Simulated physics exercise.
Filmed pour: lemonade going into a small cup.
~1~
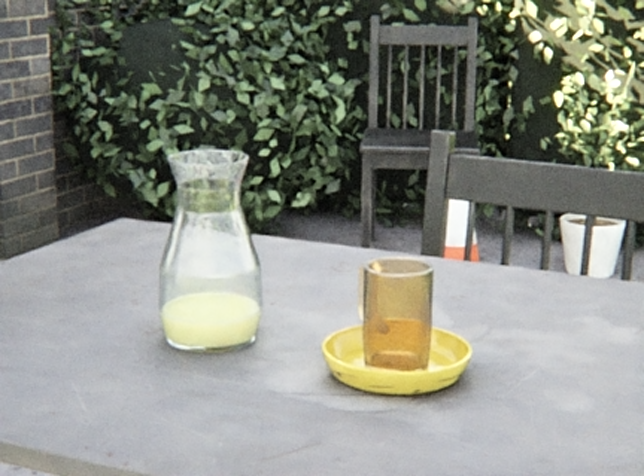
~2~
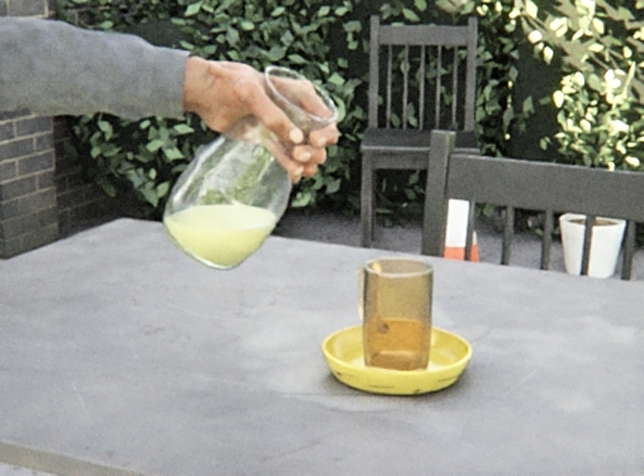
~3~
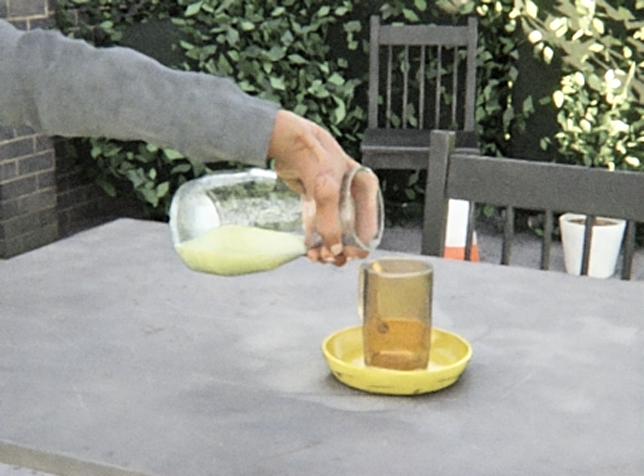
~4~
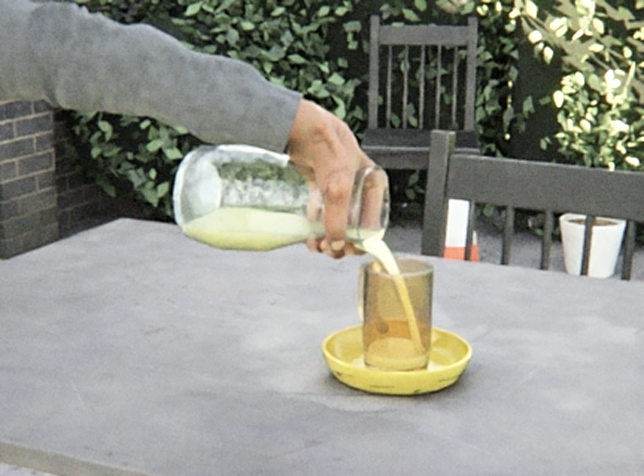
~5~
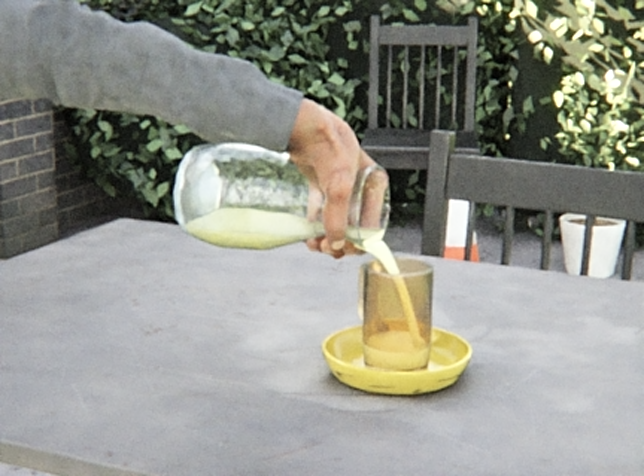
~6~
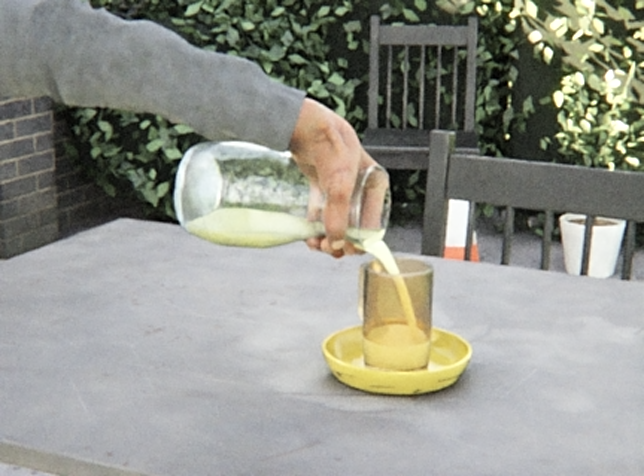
To begin with, a glass carafe holding a little pale yellow lemonade stands left of an amber cup on a yellow saucer. A hand in a grey sleeve lifts the carafe and tilts it rightward over the cup. Lemonade then streams into the cup, its level slowly rising.
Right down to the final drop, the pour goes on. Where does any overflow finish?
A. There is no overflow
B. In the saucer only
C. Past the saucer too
(A) There is no overflow.
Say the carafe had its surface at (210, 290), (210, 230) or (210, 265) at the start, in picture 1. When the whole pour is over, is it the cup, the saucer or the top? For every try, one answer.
In turn: Saucer too, past the saucer, past the saucer.
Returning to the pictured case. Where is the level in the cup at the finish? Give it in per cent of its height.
About 75 per cent.
Next, the cup is about half full; the saucer is dry.
After that, the cup is about two thirds full; the saucer is dry.
Finally, the cup is about three quarters full; the saucer is dry.
